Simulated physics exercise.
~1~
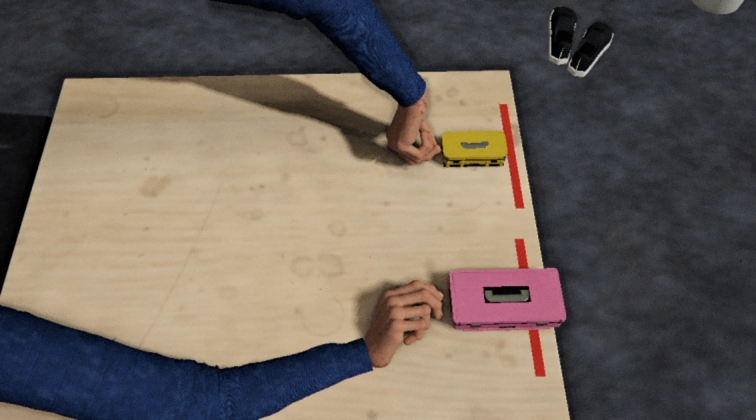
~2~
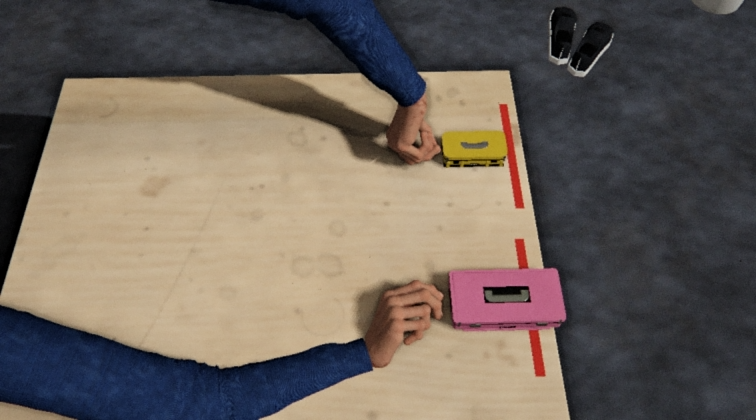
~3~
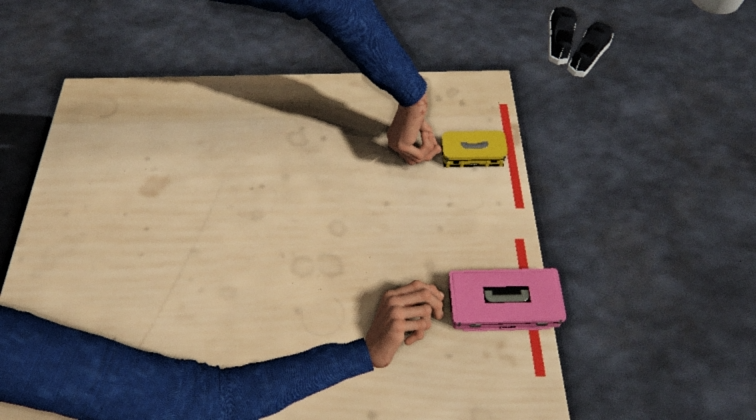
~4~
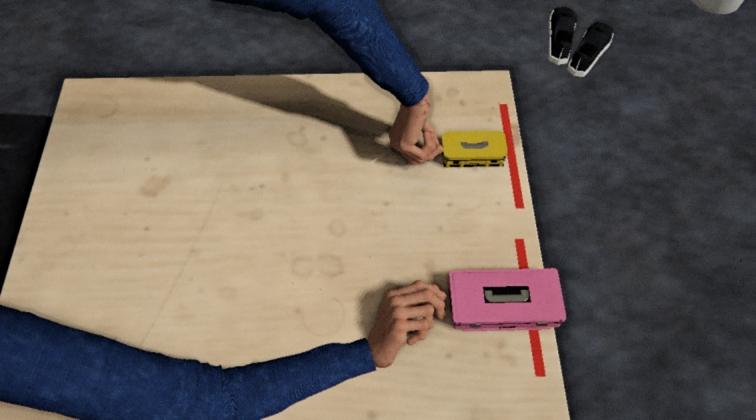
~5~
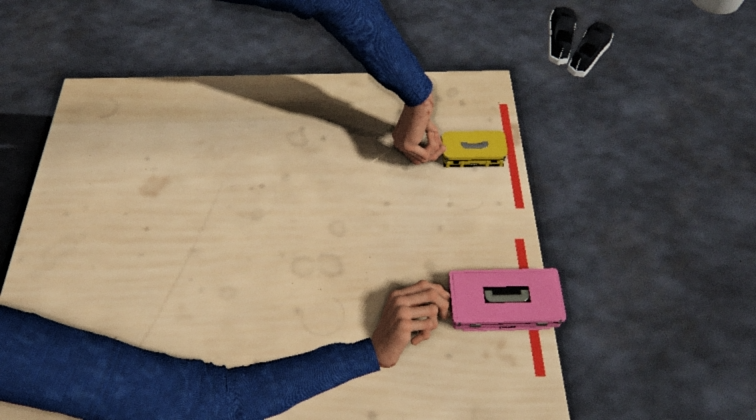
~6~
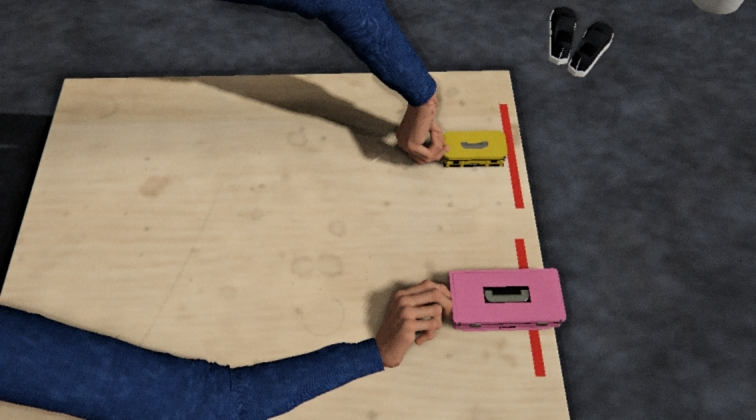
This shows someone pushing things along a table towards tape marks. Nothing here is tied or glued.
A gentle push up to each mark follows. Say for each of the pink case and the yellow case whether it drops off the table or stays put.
Outcome - pink case: Drops off, yellow case: Drops off.
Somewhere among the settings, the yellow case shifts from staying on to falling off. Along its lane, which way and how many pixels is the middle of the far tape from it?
That's a move of 20 pixels to the left.
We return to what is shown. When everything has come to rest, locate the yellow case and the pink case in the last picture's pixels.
In order: (532, 305); (479, 414).
Then, 1.74 s on from there, pink case on its way down near (559, 334); yellow case on its side near (540, 169).
In the end, the pink case drops to the floor, near (479, 414); the yellow case drops to the floor, near (532, 305).
